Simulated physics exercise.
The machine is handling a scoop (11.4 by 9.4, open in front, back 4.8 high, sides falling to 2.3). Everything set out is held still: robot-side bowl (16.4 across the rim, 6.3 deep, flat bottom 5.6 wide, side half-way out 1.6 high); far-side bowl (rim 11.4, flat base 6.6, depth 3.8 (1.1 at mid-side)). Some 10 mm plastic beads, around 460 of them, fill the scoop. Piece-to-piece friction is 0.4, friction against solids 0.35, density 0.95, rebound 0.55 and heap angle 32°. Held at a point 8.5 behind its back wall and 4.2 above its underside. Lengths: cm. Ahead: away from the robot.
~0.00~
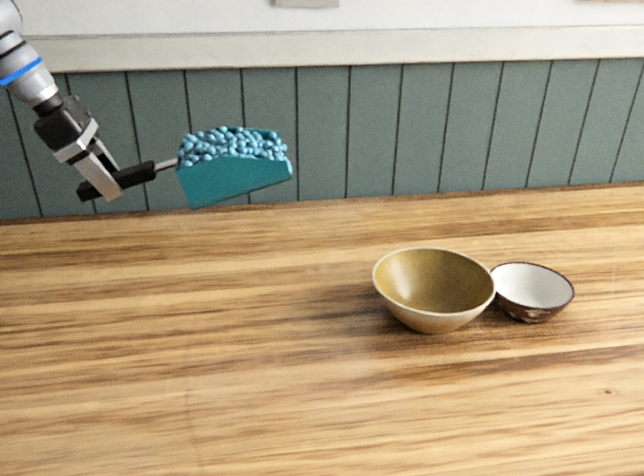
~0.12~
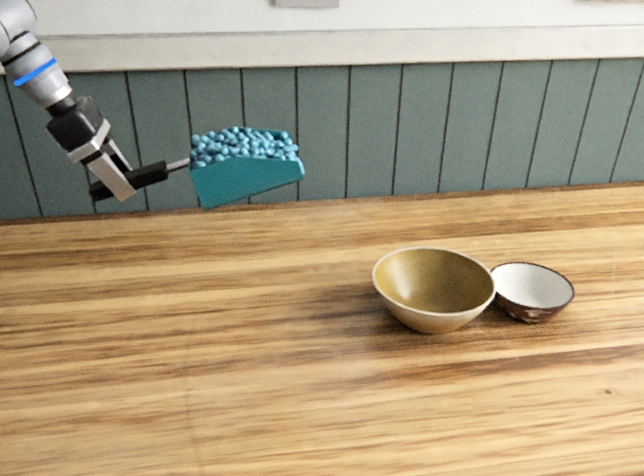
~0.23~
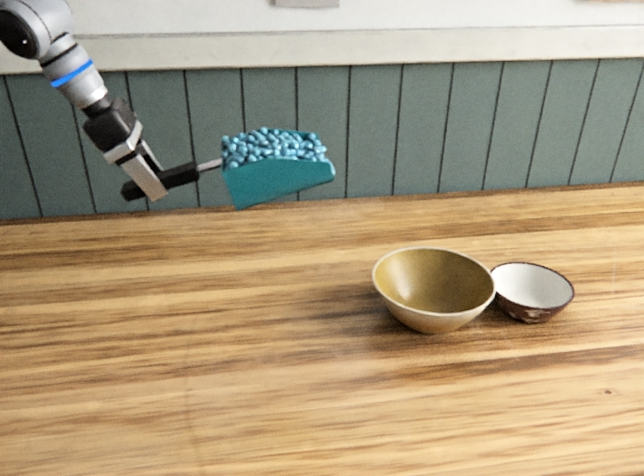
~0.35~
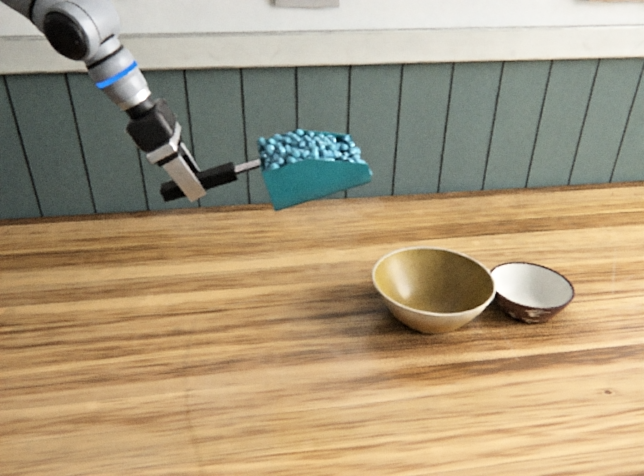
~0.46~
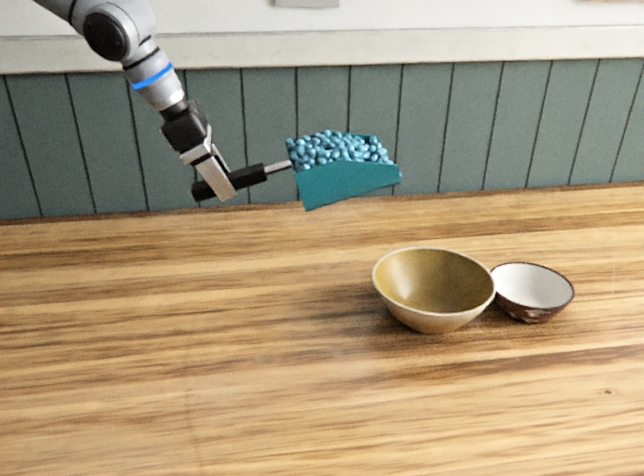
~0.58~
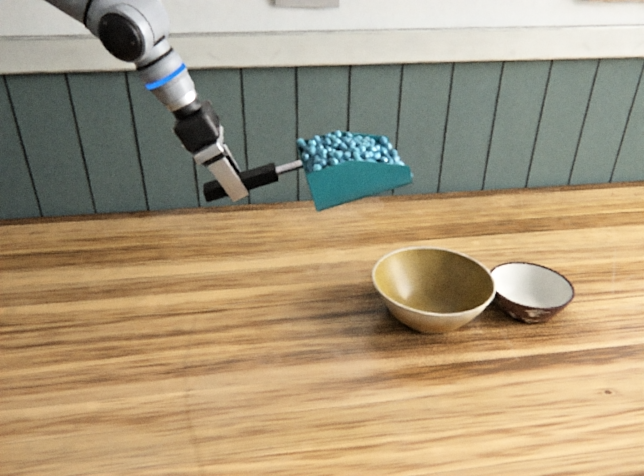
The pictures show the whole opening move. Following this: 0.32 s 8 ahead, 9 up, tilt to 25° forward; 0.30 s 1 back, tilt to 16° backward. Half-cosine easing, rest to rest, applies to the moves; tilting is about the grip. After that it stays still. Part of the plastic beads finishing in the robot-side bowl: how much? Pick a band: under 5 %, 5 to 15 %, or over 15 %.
Over 15 %.
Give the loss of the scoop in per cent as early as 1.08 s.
Around 60 % is out.
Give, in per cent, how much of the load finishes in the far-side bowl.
25 per cent, more or less.
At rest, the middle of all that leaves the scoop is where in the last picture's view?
In the final picture, somewhere near (505, 302).
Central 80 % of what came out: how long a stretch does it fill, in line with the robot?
It covers about 22 centimetres.
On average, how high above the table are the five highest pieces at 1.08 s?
Some 30 cm.
By 0.83 s, tilted 20° forward, highest piece 28 above the table; 437 on the scoop, 20 in flight or on a rim.
By 1.08 s, tilted 1° backward, highest piece 31 above the table; 192 on the scoop, 125 in the robot-side bowl, 10 in the far-side bowl, 130 in flight or on a rim.
By 1.40 s, tilted 16° backward, highest piece 34 above the table; 143 on the scoop, 138 in the robot-side bowl, 120 in the far-side bowl, 31 on the table or floor, 25 in flight or on a rim.
By 2.45 s, tilted 16° backward, highest piece 34 above the table; 144 in the robot-side bowl, 143 on the scoop, 120 in the far-side bowl, 50 on the table or floor.
Final count, 144 in the robot-side bowl, 143 on the scoop, 120 in the far-side bowl, 50 on the table or floor. That is 32 % in the robot-side bowl.
